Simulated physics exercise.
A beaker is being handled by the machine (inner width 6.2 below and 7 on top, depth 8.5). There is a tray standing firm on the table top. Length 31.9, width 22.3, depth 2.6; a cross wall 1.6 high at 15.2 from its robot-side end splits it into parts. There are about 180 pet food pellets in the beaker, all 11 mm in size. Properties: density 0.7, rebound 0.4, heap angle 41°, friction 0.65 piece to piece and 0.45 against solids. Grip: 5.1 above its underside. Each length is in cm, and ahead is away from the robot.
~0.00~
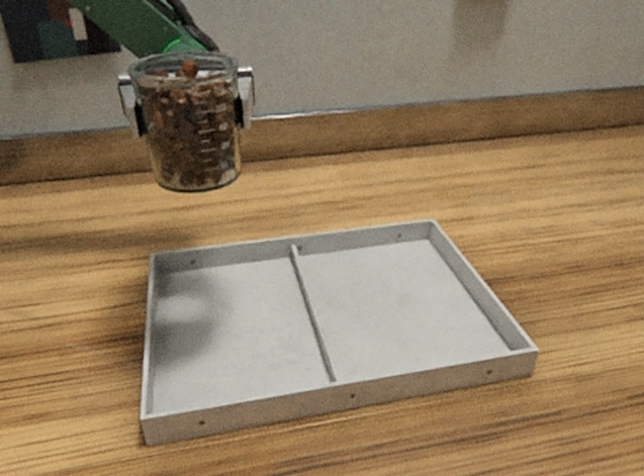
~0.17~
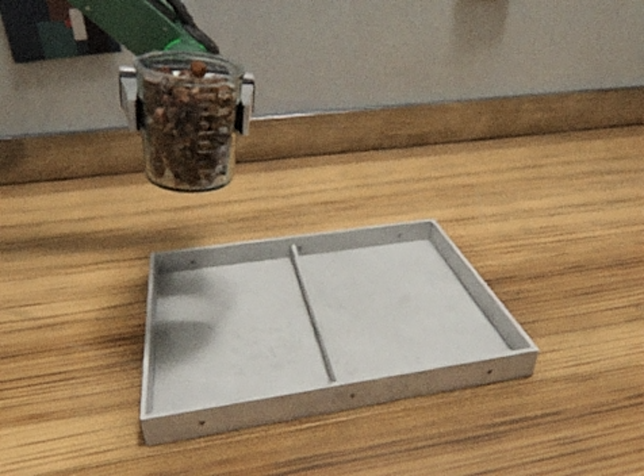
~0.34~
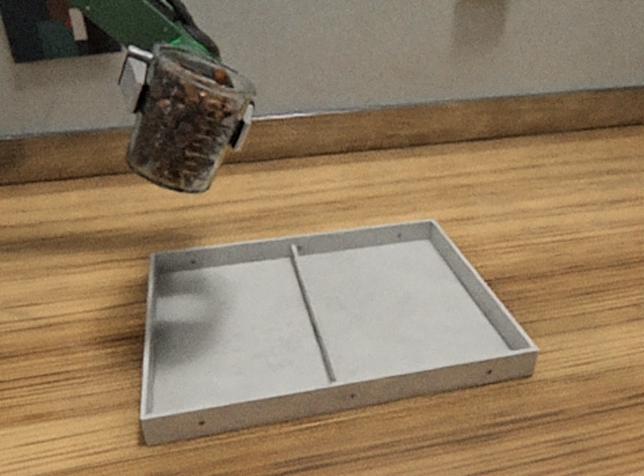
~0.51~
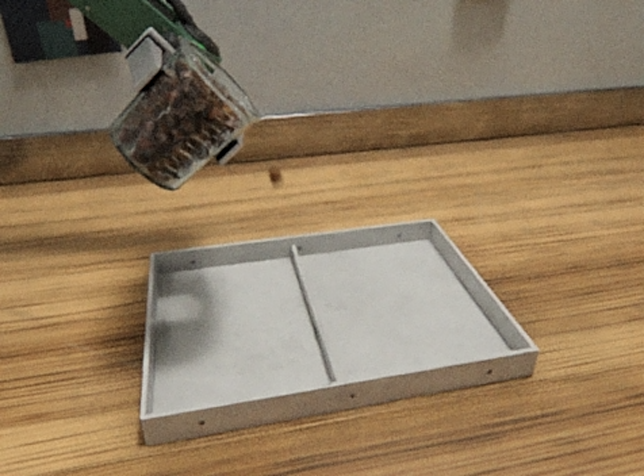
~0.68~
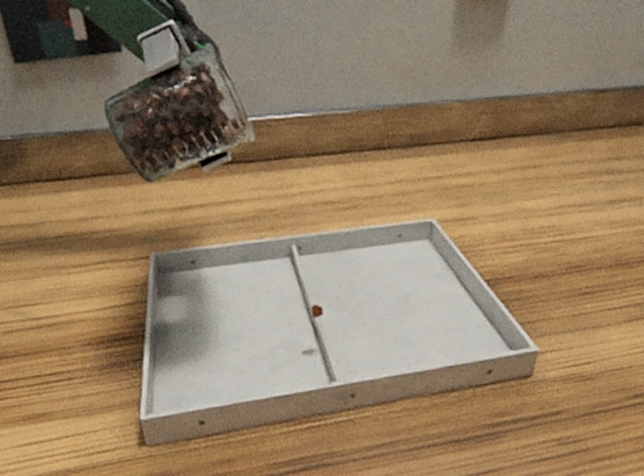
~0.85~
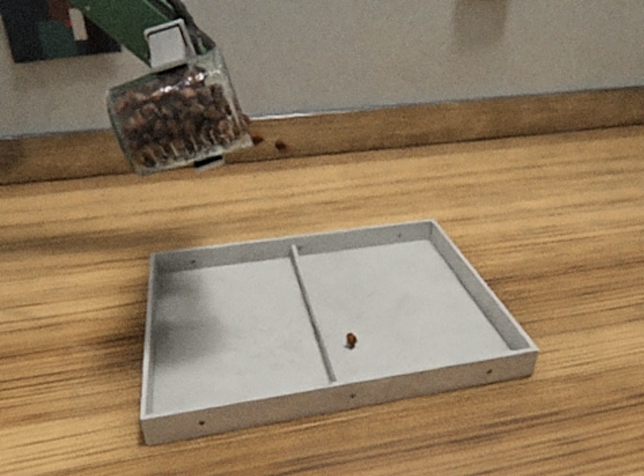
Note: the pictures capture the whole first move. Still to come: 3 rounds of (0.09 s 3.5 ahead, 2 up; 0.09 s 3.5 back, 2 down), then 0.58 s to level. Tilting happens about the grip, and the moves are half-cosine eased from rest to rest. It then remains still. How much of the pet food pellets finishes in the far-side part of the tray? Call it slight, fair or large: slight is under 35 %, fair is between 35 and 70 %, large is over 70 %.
I would call it large, over 70 %.
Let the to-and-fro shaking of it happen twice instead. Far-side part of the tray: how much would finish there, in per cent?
Roughly 85 percent.
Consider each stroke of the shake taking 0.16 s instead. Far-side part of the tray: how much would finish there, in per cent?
Then about 25 per cent.
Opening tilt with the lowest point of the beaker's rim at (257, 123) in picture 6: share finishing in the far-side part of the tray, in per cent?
The share is about 60 percent.
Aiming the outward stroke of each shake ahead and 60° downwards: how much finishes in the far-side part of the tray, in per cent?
It comes to around 25 percent.
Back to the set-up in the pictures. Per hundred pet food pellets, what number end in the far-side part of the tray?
90 per cent or thereabouts.
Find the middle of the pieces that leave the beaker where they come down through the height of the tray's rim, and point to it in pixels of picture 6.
About at (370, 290).
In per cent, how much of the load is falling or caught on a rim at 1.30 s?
Roughly 7 per cent.
By 1.30 s, tilted 76° forward, highest piece 22 above the table; 140 in the far-side part, 18 in the beaker, 4 in the robot-side part, 2 on the table or floor, 13 in flight or on a rim.
By 1.75 s, tilted 25° forward, highest piece 20 above the table; 155 in the far-side part, 14 in the robot-side part, 5 in the beaker, 3 on the table or floor.
By 2.17 s, level, highest piece 19 above the table; 155 in the far-side part, 14 in the robot-side part, 5 in the beaker, 3 on the table or floor.
By 3.22 s, level, highest piece 19 above the table; 155 in the far-side part, 14 in the robot-side part, 5 in the beaker, 3 on the table or floor.
Final count, 155 in the far-side part, 14 in the robot-side part, 5 in the beaker, 3 on the table or floor. That is 88 % in the far-side part of the tray.
